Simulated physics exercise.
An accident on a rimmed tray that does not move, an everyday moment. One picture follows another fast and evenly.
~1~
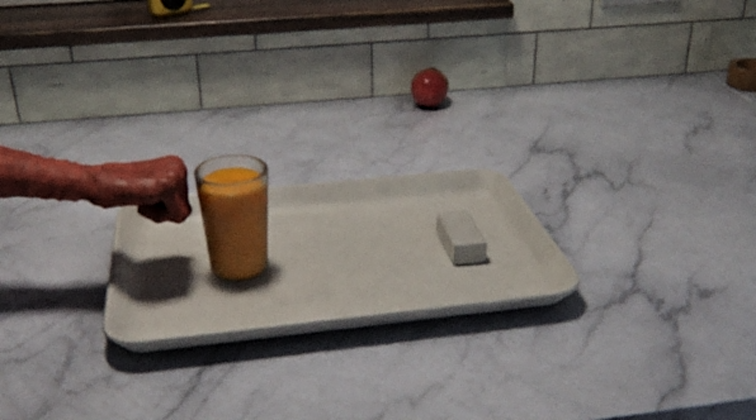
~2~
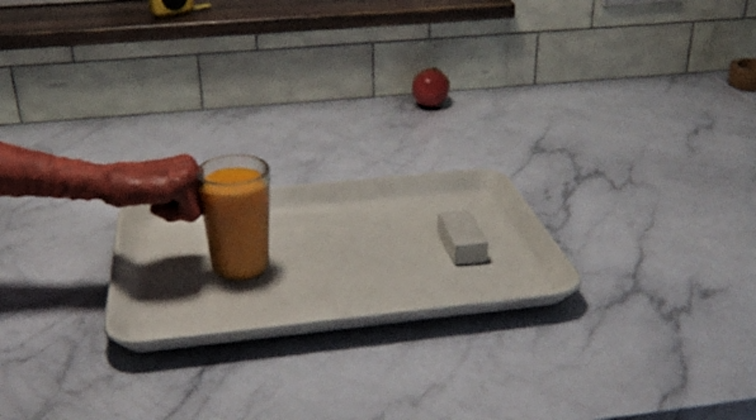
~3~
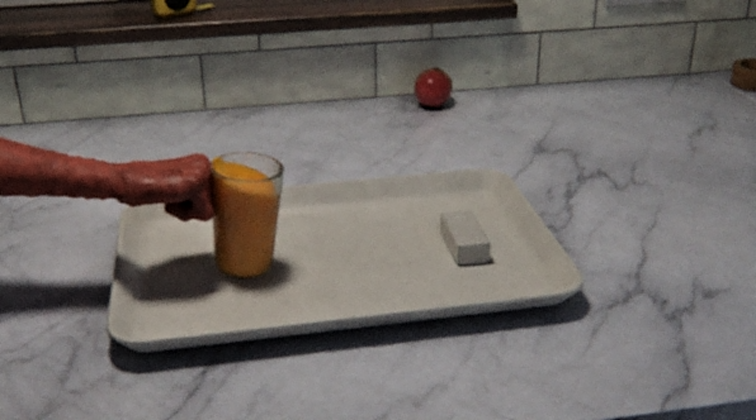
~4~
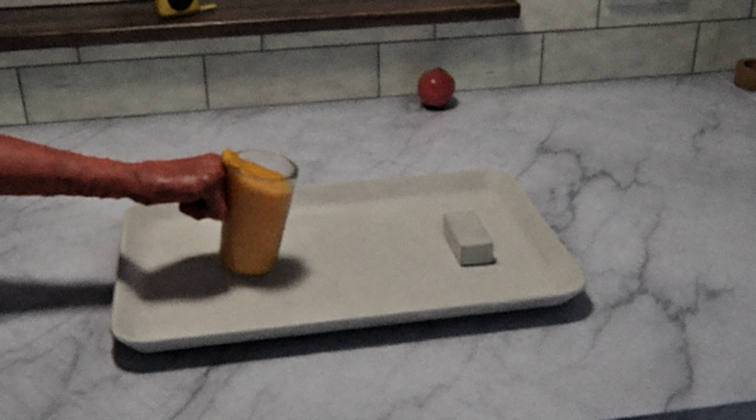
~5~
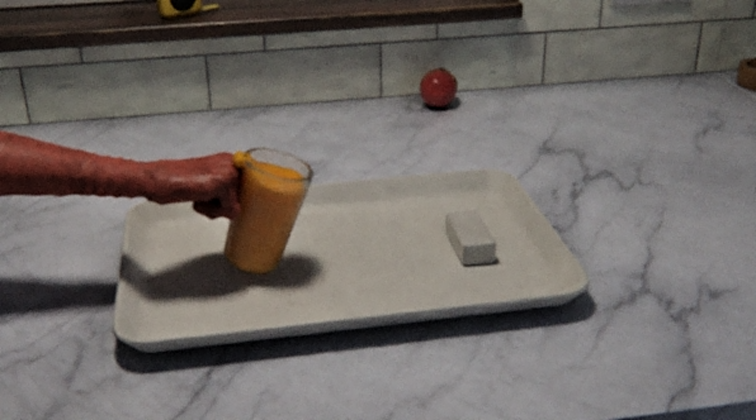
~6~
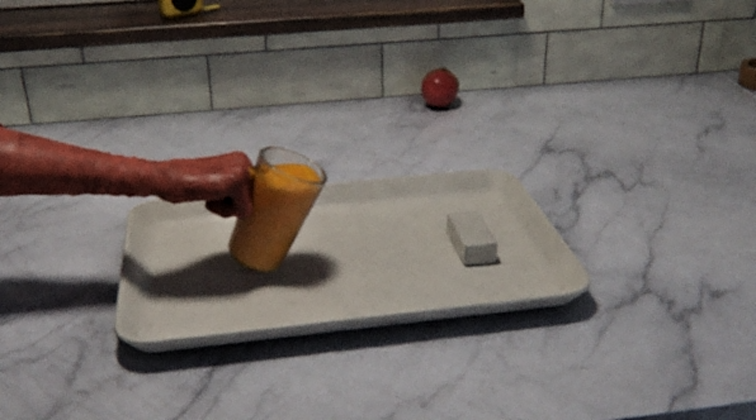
The clip opens on a glass of orange juice standing upright on a pale rimmed tray, a small block to its right, as a reddish hand reaches in from the left. The hand pushes the glass near its rim, and it leans steadily rightward while the juice sloshes inside.
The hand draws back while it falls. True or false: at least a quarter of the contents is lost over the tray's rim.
False.
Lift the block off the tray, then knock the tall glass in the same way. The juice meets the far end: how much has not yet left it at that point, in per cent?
Roughly 50 %, give or take.
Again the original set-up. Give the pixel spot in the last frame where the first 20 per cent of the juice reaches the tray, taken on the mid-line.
At about (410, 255).
A moment on, the tall glass is falling and 93 per cent is in the glass, 0 on the tray and 6 above or beyond its rim.
Next, the tall glass lies on its side and 62 per cent is in the glass, 32 on the tray and 7 above or beyond its rim.
Then the tall glass lies on its side and 35 per cent is in the glass, 45 on the tray and 20 above or beyond its rim.
Later the tall glass lies on its side and 18 per cent is in the glass, 68 on the tray and 14 above or beyond its rim.
At rest 86 per cent is held by tray and glass, 14 is off the tray.
